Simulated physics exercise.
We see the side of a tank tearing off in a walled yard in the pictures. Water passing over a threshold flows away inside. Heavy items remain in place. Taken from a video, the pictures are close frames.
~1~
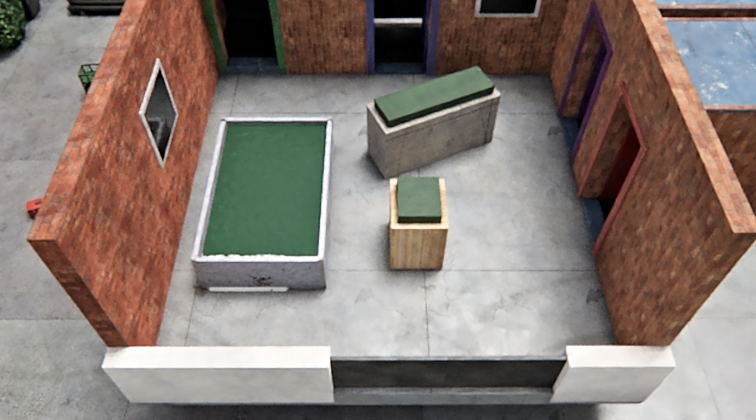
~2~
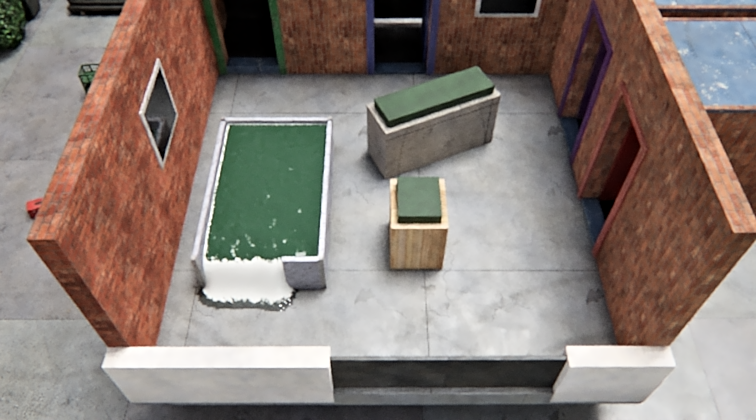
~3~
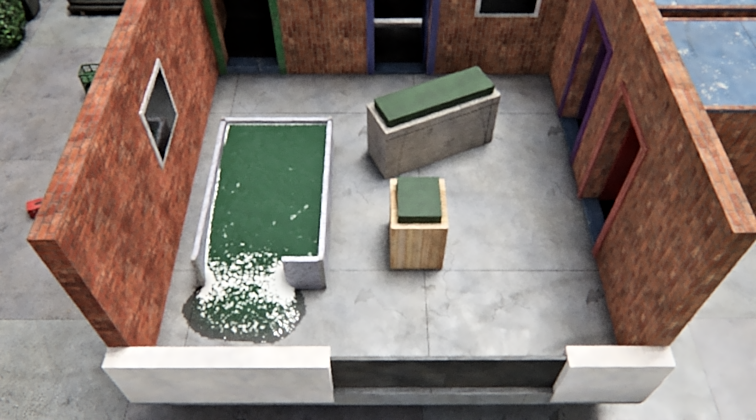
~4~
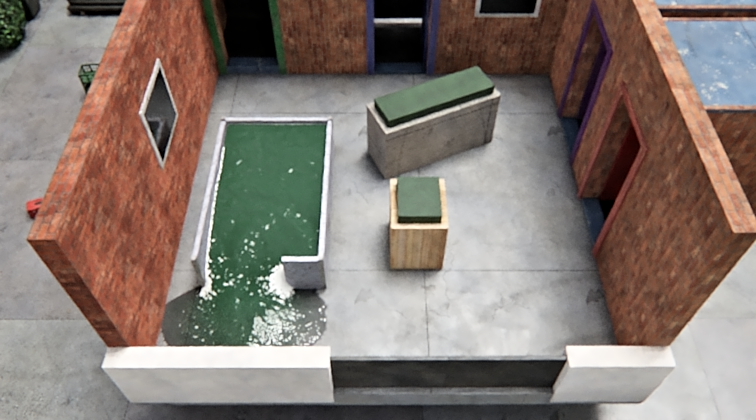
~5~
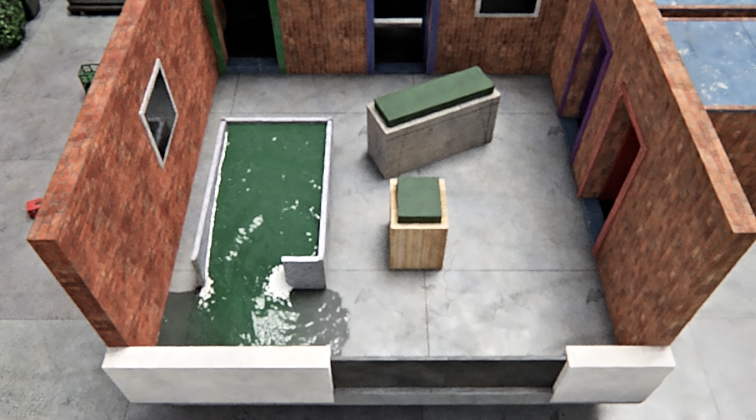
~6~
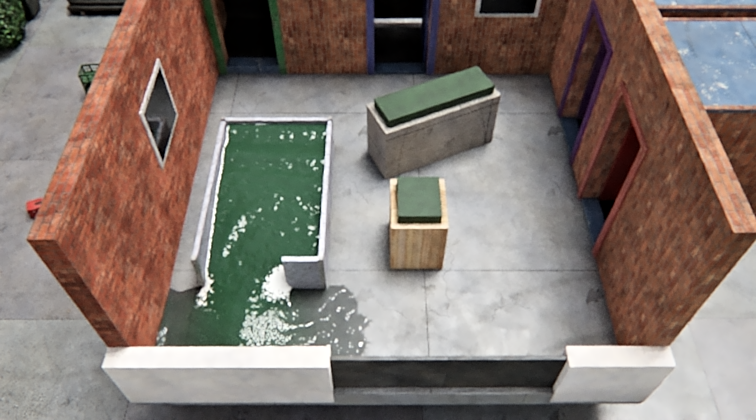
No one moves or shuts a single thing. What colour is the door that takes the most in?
It is red.
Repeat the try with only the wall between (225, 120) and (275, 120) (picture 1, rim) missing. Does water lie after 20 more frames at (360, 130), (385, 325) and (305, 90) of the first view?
In sequence the three spots come out wetted, then still bare, then wetted.
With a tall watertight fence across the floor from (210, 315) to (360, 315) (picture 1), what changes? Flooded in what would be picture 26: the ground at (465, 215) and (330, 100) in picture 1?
Bone-dry, bone-dry.
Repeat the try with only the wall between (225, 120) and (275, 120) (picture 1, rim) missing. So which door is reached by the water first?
First comes the one in green.
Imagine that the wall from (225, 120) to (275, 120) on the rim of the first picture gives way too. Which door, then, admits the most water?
That would be the green door.
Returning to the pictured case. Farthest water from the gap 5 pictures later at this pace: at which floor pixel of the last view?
Estimated pixel: (467, 374).
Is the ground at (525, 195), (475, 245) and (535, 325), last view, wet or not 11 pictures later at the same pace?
The first spot is spared, the second spared and the third swamped.
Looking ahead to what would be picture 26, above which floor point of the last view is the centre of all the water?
Around pixel (304, 253) of the last picture.
A moment on, water covers 15 % of the floor; green door not reached, red door not reached, purple door not reached, blue door not reached.
Next, water covers 30 % of the floor; green door not reached, red door not reached, purple door not reached, blue door not reached.
Then, water covers 55 % of the floor; green door a trickle in, red door a trickle in, purple door not reached, blue door not reached.
Later, water covers 85 % of the floor; green door some in, red door some in, purple door wet at the sill, nothing in, blue door wet at the sill, nothing in.
In the end, water covers 100 % of the floor; green door some in, red door some in, purple door some in, blue door a trickle in; the red door has let in the most.
